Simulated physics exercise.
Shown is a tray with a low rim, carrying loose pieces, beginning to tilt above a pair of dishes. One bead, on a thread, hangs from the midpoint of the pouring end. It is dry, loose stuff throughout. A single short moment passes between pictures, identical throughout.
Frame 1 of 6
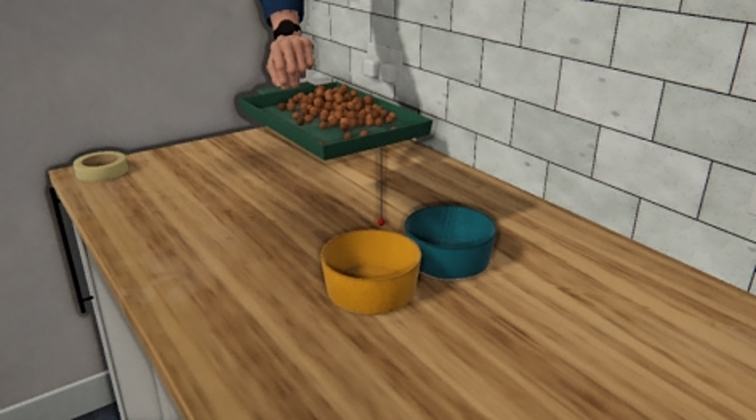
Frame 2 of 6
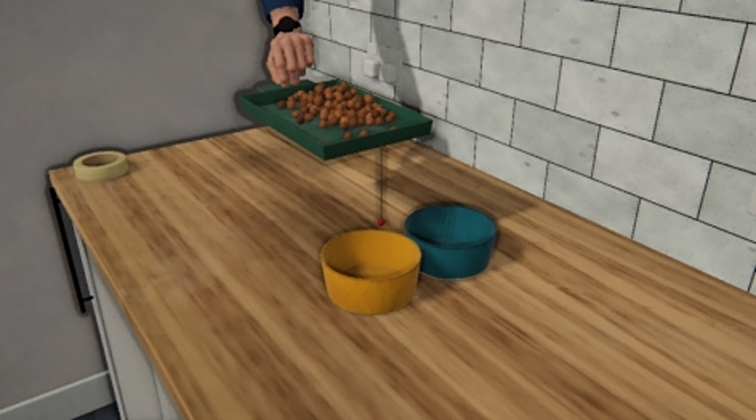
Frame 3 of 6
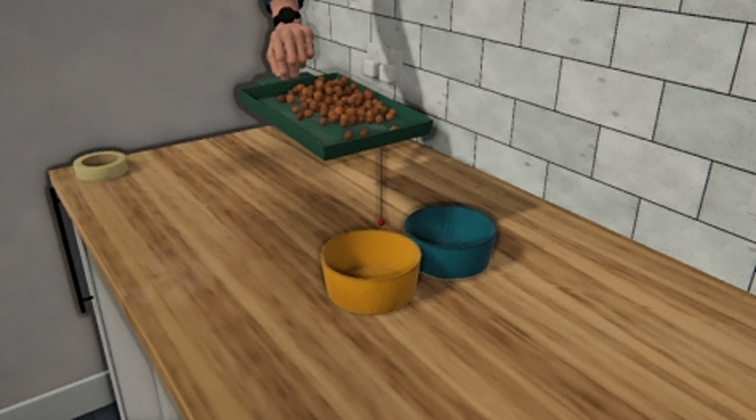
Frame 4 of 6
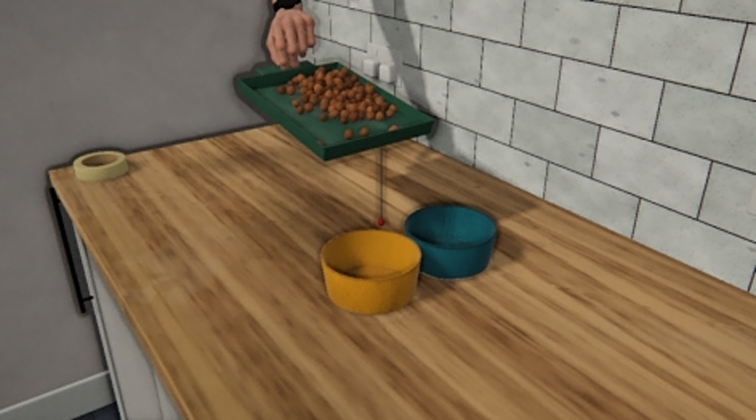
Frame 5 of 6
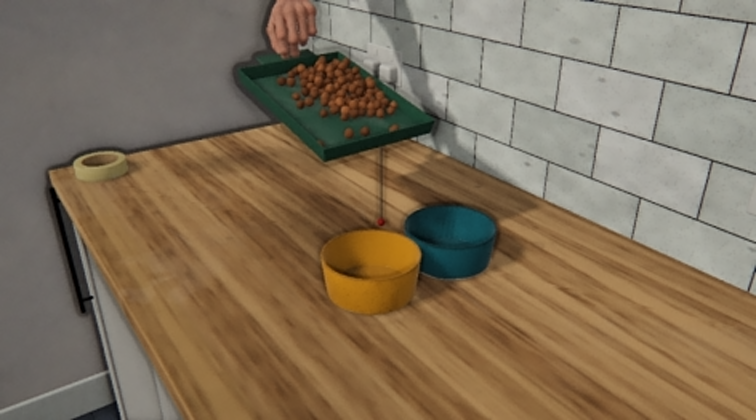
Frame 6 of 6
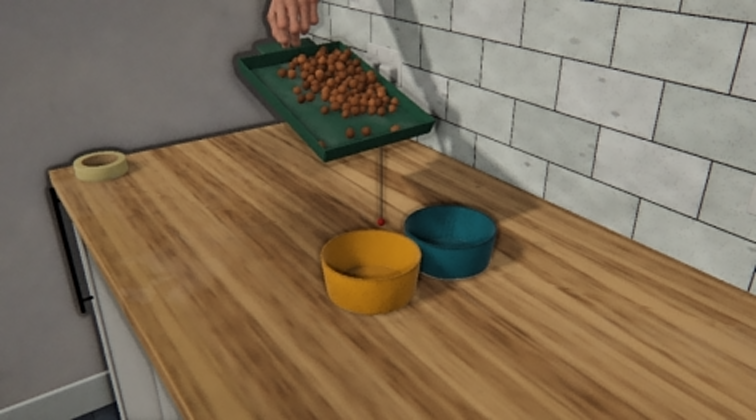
A hand with a dark watch and blue sleeve holds the far end of a green tray of brown hazelnuts above a wooden counter beside a white tiled wall, seen from above at an angle. A yellow bowl sits left of a teal one, near a red bead hanging on a thread, with a tape roll at far left. The hand rises slightly, steadily steepening the tray, while the camera stays still.
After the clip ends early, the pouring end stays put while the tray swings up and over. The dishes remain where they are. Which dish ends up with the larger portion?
The left-hand dish.
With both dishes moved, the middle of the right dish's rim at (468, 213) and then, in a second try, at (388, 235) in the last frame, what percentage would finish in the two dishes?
Around 40 per cent for the first position, around 40 per cent for the second.
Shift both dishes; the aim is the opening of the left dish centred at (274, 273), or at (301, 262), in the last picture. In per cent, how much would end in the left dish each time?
Roughly 0 per cent, and 10 per cent.
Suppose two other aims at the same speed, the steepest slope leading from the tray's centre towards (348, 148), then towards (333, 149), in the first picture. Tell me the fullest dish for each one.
The first slope favours the dish to the left, the second the dish to the left.
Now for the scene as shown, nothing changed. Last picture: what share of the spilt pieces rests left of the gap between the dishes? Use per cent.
Around 30 %.
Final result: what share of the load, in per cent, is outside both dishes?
Close to 30 in a hundred.
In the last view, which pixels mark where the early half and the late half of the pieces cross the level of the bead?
It passes near (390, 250) first and then near (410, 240).
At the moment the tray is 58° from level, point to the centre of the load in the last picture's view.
Its middle sits at about pixel (372, 115).
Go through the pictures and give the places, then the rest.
The first picture shows corners of the pouring end near (324, 145) and (430, 120), level; middle of the load near (336, 108), hazelnuts; left dish near (400, 291); right dish near (481, 258); bead on its thread near (381, 222).
The second picture shows corners of the pouring end near (324, 145) and (430, 120), level; middle of the load near (336, 106).
The third picture shows corners of the pouring end near (324, 145) and (431, 120), tipped barely, lowest at the left corner; middle of the load near (336, 101).
The fourth picture shows corners of the pouring end near (325, 146) and (431, 120), tipped a little, lowest at the left corner; middle of the load near (336, 94).
The fifth picture shows corners of the pouring end near (325, 148) and (432, 120), tipped a little, lowest at the left corner; middle of the load near (336, 87).
The sixth picture shows corners of the pouring end near (326, 149) and (432, 120), tipped clearly, lowest at the left corner; middle of the load near (337, 81); left dish near (400, 291); right dish near (481, 258).
Shortly afterwards, tray tipped steeply; all but a few on the tray; only a few in the left dish; only a few in the right dish; a little in the air.
Next, tray tipped right over; the bulk on the tray; a little in the left dish; only a few in the right dish; a little outside both.
Some moments later, tray tipped past a quarter turn; near two thirds in the left dish; a little in the right dish; near a quarter outside both.
In the end, tray tipped past a quarter turn; near two thirds in the left dish; a little in the right dish; near a quarter outside both.
